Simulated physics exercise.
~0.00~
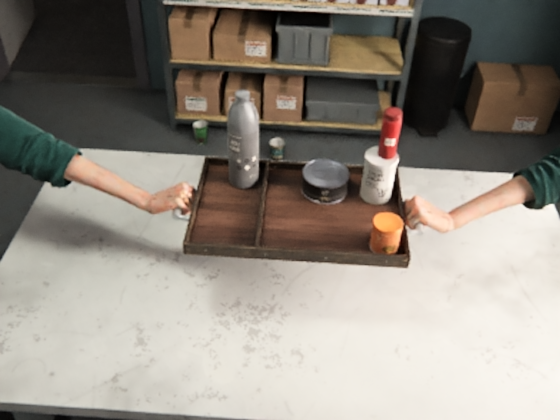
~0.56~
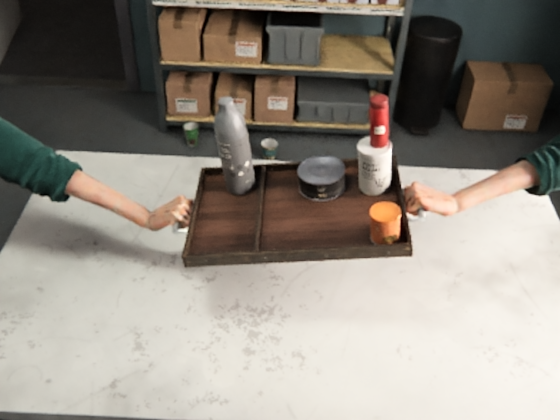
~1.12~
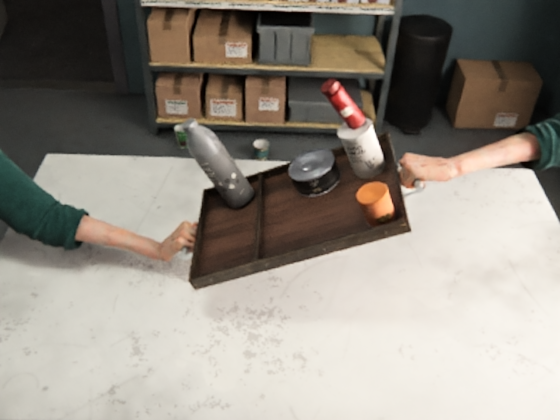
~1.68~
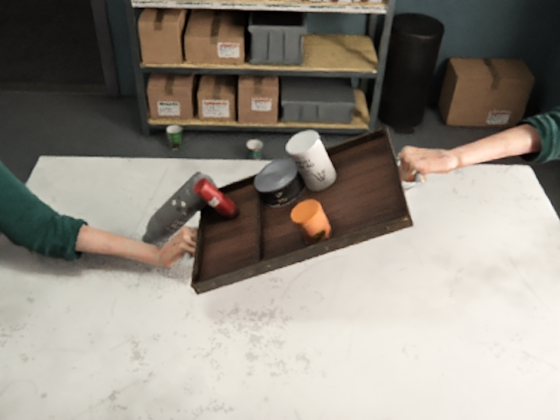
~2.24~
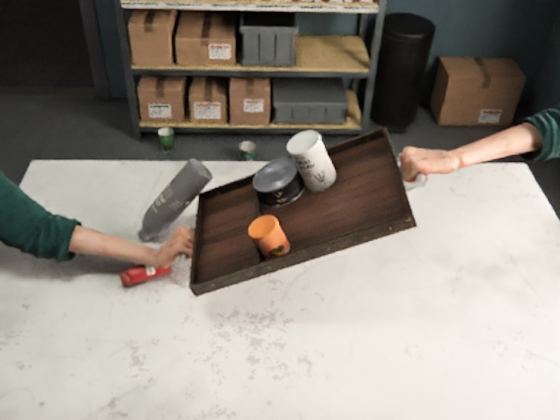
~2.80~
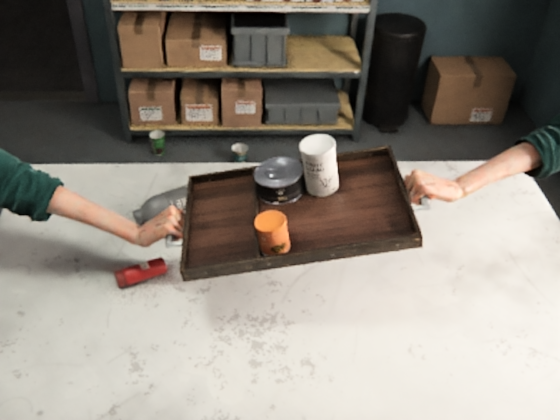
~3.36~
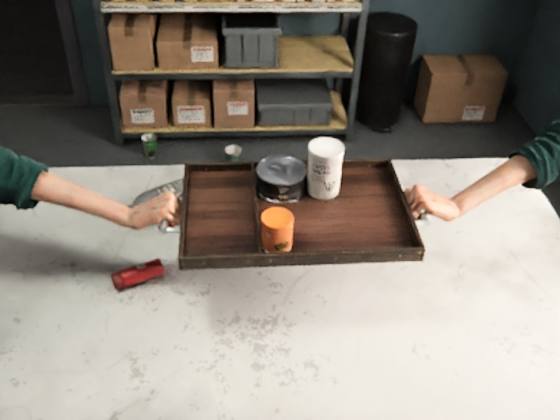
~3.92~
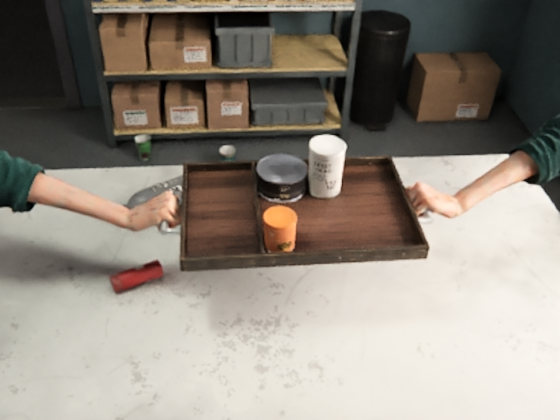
Two hands in green sleeves hold a dark wooden tray over a pale marbled table, seen from above, with shelves of cardboard boxes behind. On it stand a grey bottle at left, a black tub near the middle, a white tin topped by a red shaker at right, and an orange tin in front. The hands tip the tray left edge down, and the bottle leans and topples over that edge. The shaker falls from the white tin, tumbles left and drops onto the table, while the remaining items slide left. The hands level the tray, leaving the tub and both tins upright aboard, with the shaker and bottle lying on the table.
